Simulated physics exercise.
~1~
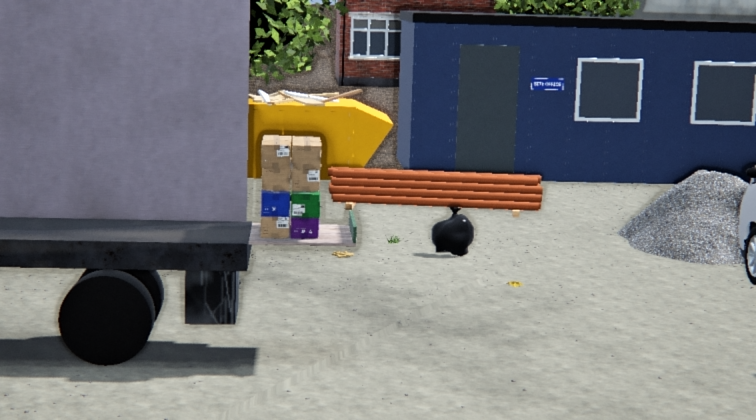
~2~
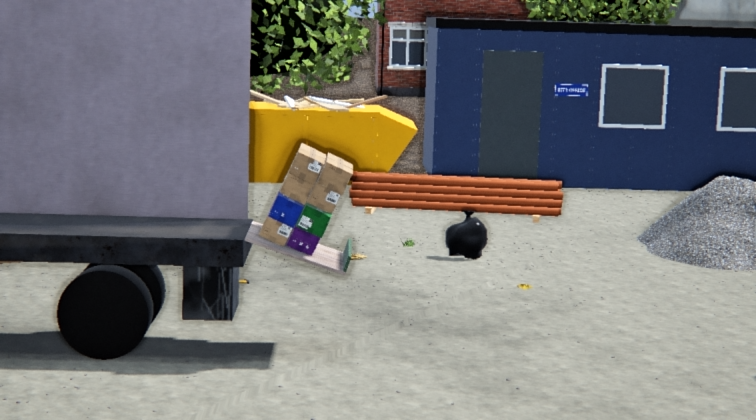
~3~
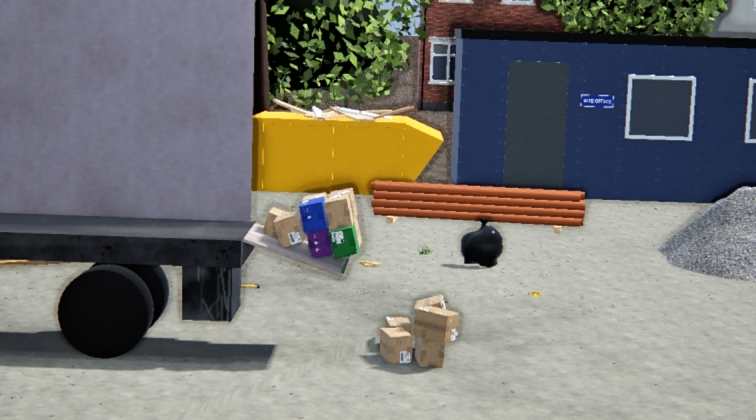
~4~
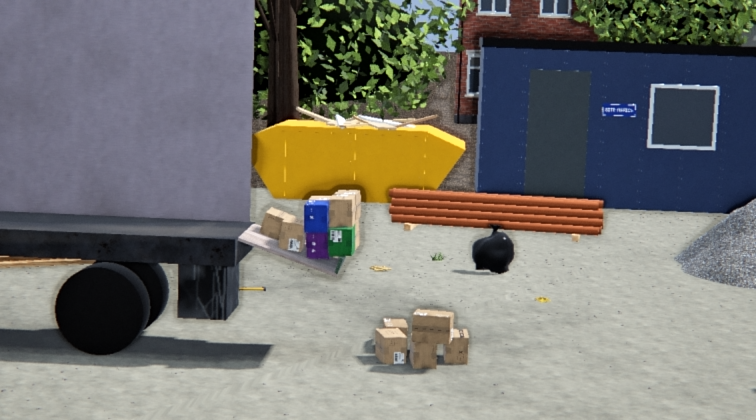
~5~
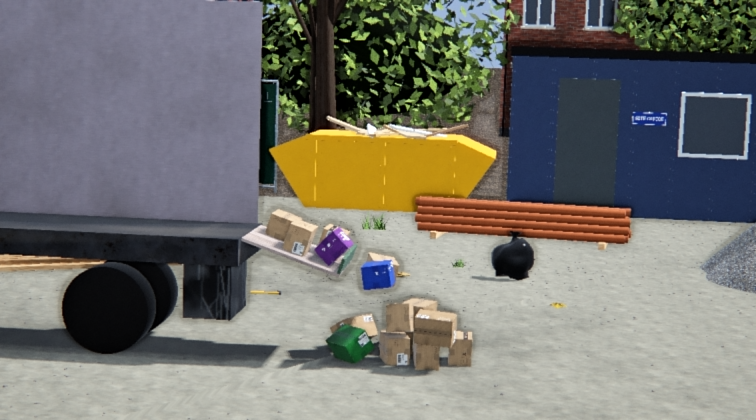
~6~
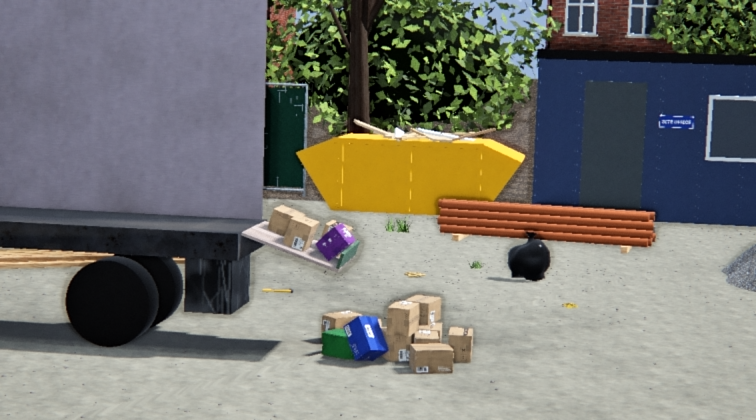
A stack of brown, blue, green and purple parcels on a lorry's sloping tail lift tips over, and many tumble to the ground, the green and blue ones following later, leaving a pile below while the purple parcel and a few brown ones stay on the tilted platform.
